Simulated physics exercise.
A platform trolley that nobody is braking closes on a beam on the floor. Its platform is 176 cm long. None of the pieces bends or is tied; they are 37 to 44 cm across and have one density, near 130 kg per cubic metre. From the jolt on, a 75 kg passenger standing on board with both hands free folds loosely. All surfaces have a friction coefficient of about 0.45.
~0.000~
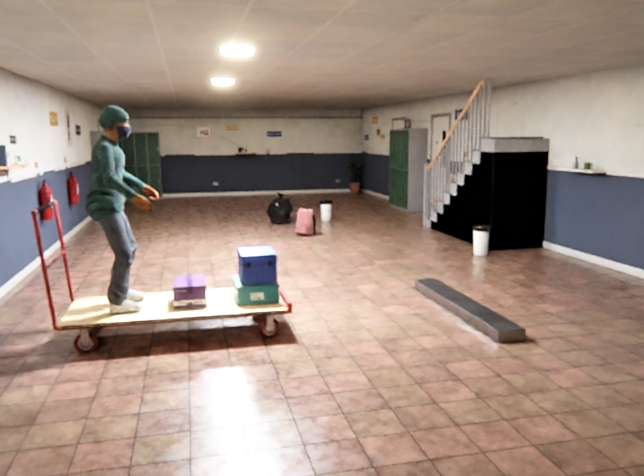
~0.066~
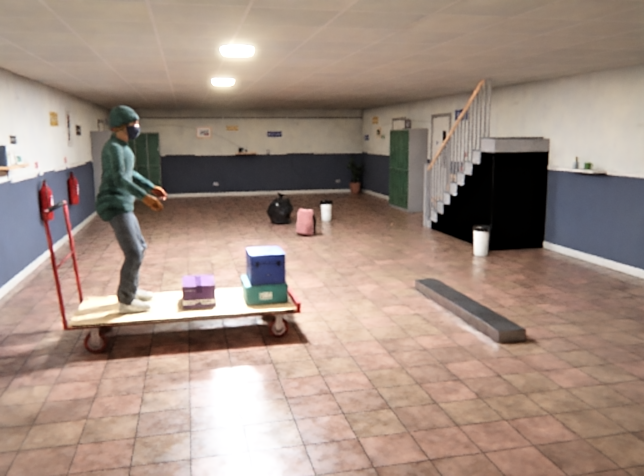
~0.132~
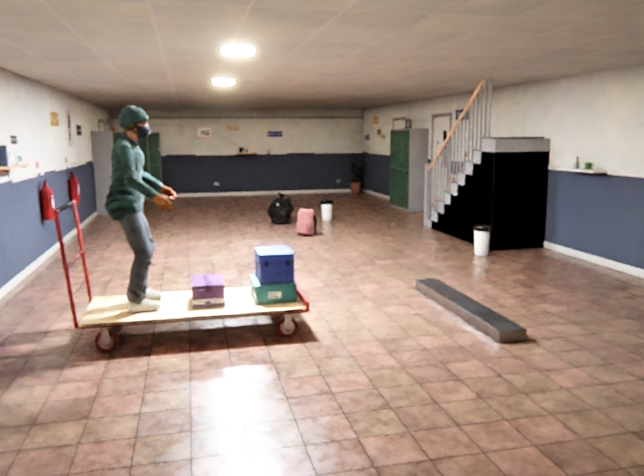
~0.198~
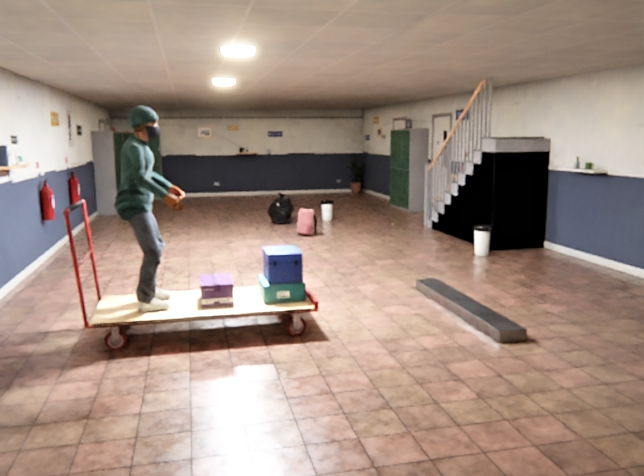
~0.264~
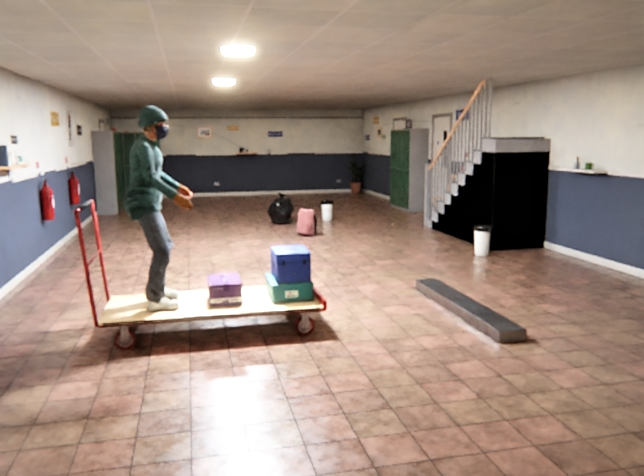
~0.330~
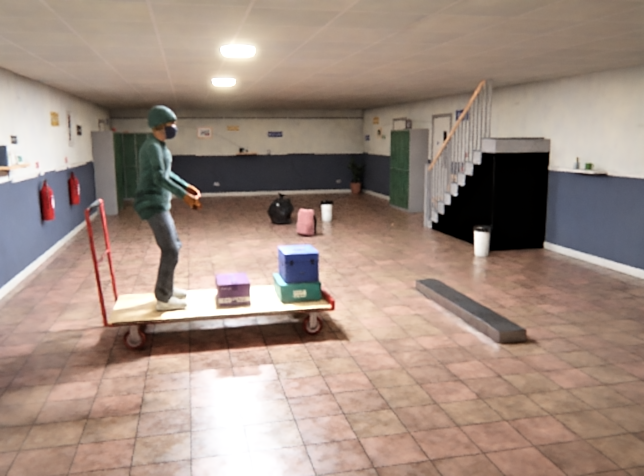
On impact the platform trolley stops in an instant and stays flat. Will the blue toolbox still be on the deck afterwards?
Doesn't depart.
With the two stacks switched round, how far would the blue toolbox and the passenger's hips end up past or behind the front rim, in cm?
After the swap, blue stops 40 cm short of the rim while the hips stop 120 cm short.
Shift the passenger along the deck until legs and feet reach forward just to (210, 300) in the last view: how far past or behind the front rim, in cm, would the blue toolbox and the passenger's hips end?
Result: Blue 10 cm short of the rim; hips 110 cm short of it.
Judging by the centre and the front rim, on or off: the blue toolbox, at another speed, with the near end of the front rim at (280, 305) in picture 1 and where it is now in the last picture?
Then the blue one would not stay put.
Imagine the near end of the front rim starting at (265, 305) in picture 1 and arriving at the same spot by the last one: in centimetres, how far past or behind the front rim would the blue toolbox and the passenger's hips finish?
With that change, blue would rest 70 cm beyond the front rim and the hips 70 cm back from it.
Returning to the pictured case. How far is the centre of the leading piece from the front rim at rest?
The centre ends up some 10 cm behind the front rim.
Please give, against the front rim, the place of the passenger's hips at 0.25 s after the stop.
Roughly 120 cm short of the front rim.
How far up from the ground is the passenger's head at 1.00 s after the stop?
The head is roughly 50 cm up.
The wheels strike at 1.55 s.
After 1.80 s the blue toolbox is 9 cm behind the rim, tilted 0°, near (453, 255) in the last picture's view.
After 2.10 s the blue toolbox is 9 cm behind the rim, tilted 0°, near (452, 255) in the last picture's view.
After 2.55 s the blue toolbox is 9 cm behind the rim, tilted 0°, near (452, 255) in the last picture's view.
Final state at 2.9 s, nothing is past the rim; behind it, teal tote, blue toolbox, purple carton and the passenger's hips.
